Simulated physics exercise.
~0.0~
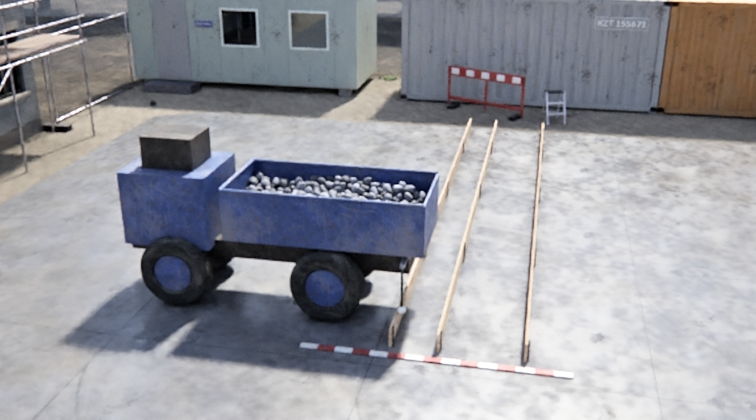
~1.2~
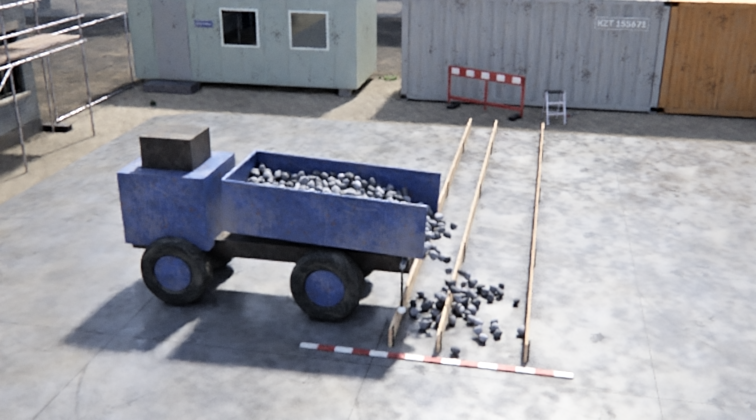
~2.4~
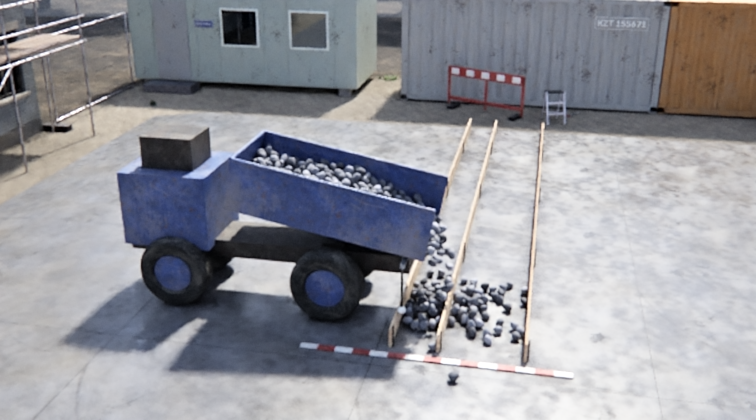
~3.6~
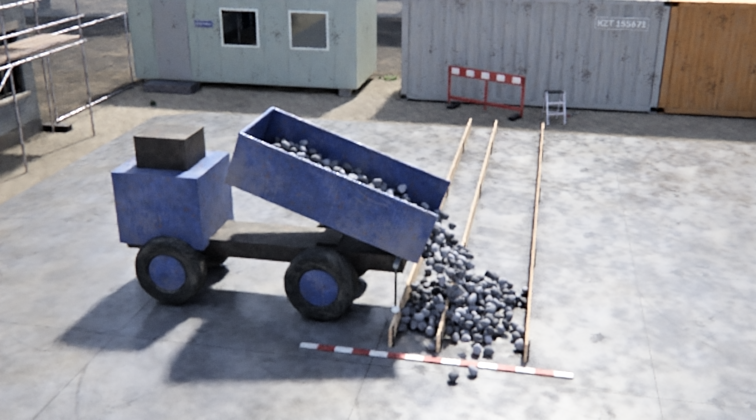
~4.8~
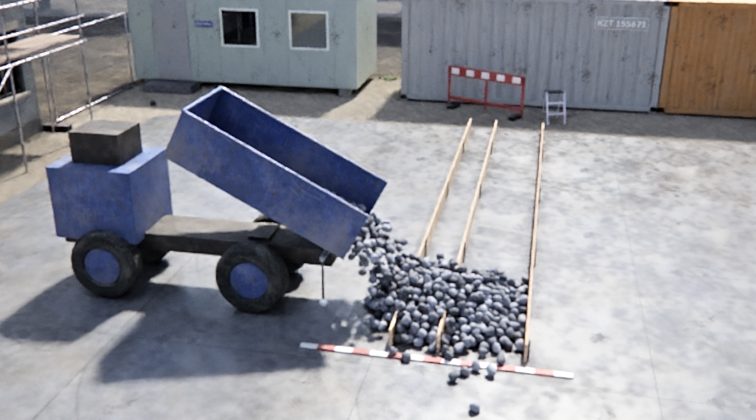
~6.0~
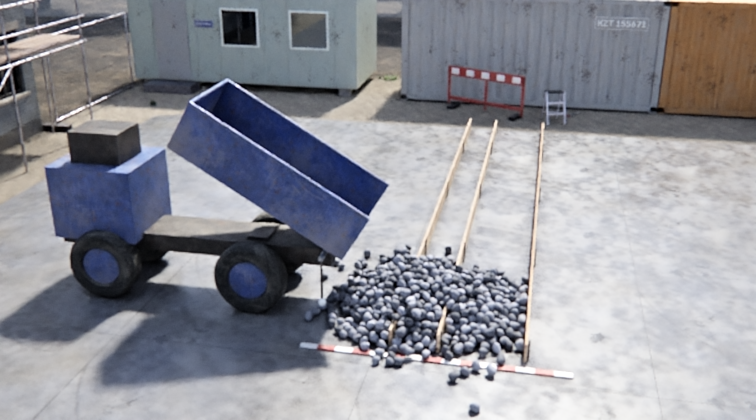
A blue tipper truck gradually raised its body and poured dark, rounded stones off the back across wooden boards on the ground, then rolled left a little as the rest slid out, leaving its raised body empty beside a wide heap.
